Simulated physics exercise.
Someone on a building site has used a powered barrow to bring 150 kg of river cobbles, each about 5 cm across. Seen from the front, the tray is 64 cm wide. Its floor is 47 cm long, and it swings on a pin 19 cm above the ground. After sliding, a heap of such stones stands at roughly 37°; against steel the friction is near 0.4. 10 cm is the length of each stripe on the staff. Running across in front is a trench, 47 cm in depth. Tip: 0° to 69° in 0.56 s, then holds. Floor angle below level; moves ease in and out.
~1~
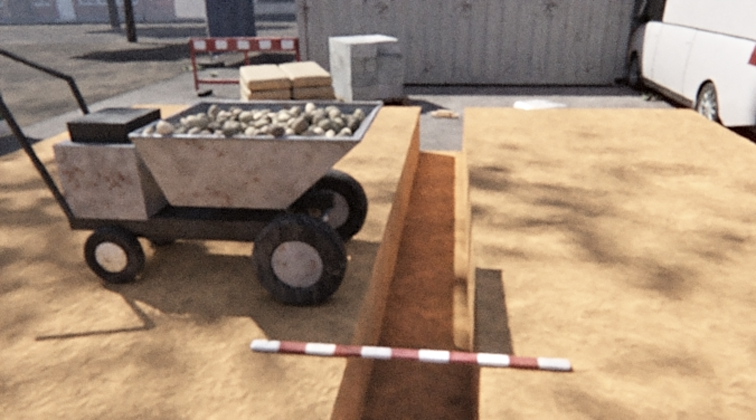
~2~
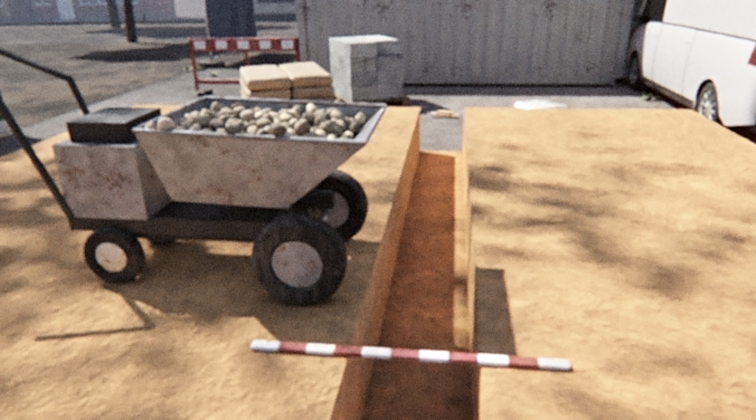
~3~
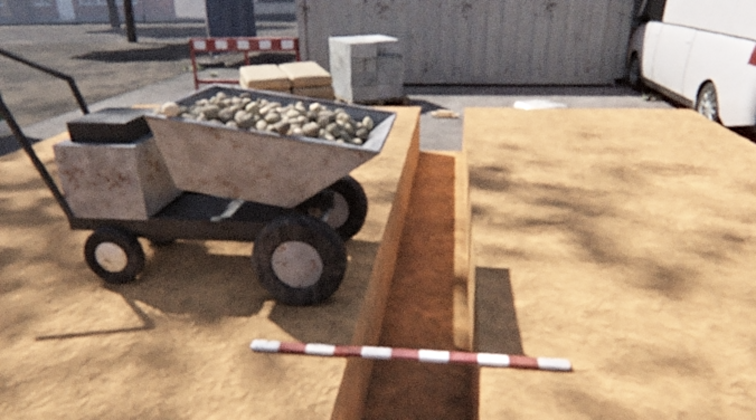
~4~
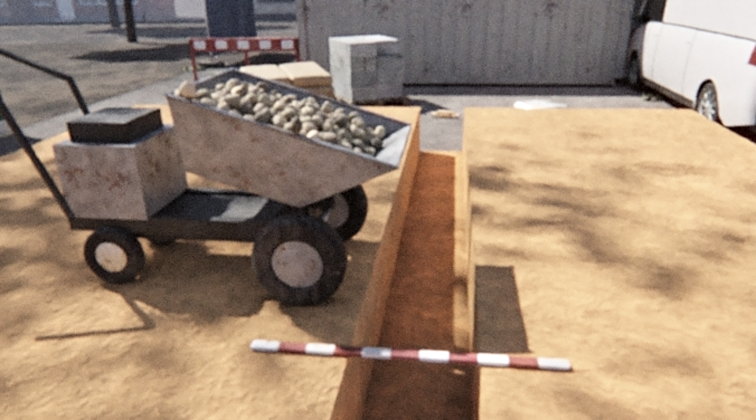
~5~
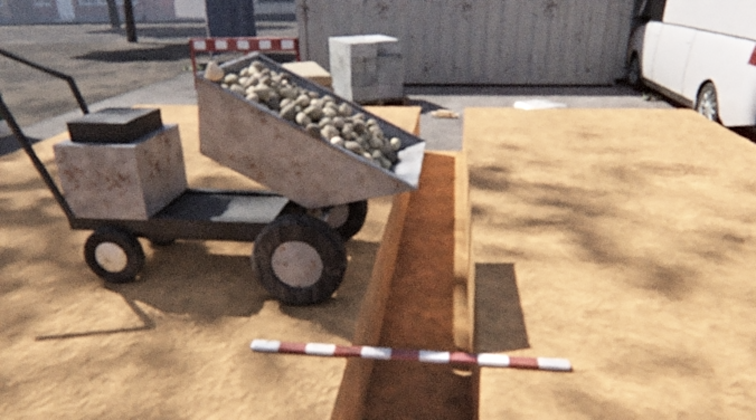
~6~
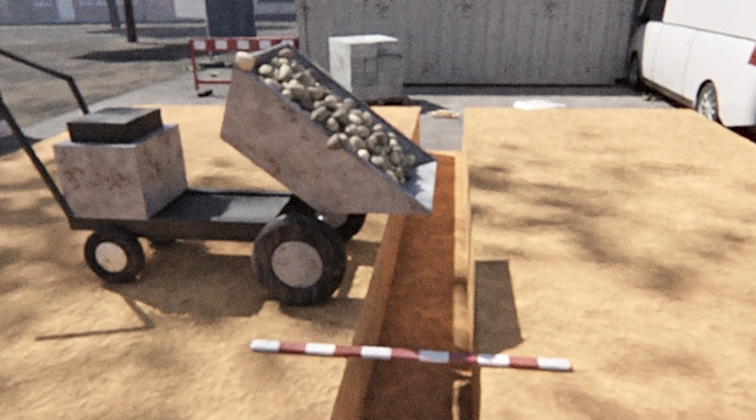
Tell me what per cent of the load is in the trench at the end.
Some 32 per cent.
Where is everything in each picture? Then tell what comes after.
In the first frame, the tray is at 0°, its lip at (360, 141); the top of the load is at (267, 116).
In the second frame, lip at (366, 144), floor tilted 2°, highest stones at (253, 115).
In the third frame, the tray is at 8°, its lip at (380, 153); the top of the load is at (229, 103).
In the fourth frame, lip at (398, 168), floor tilted 17°, highest stones at (236, 89).
In the fifth frame, the tray is at 27°, its lip at (416, 189); the top of the load is at (254, 75).
In the sixth frame, lip at (431, 214), floor tilted 38°, highest stones at (283, 65).
Then, 0.1 s after the last picture the floor is at 58°, 100 % in the tray; the foremost stones are at (432, 212).
Then, 0.4 s after the last picture the floor is at 69°, 70 % in the tray, 8 % in the trench, 22 % past the trench; the foremost stones are at (533, 277).
Then, 0.7 s after the last picture the floor is at 69°, 8 % in the tray, 24 % in the trench, 68 % past the trench; the foremost stones are at (742, 285).
Then, 2.7 s after the last picture the floor is at 69°, 0 % in the tray, 32 % in the trench, 68 % past the trench; the foremost stones are past the picture's edge.
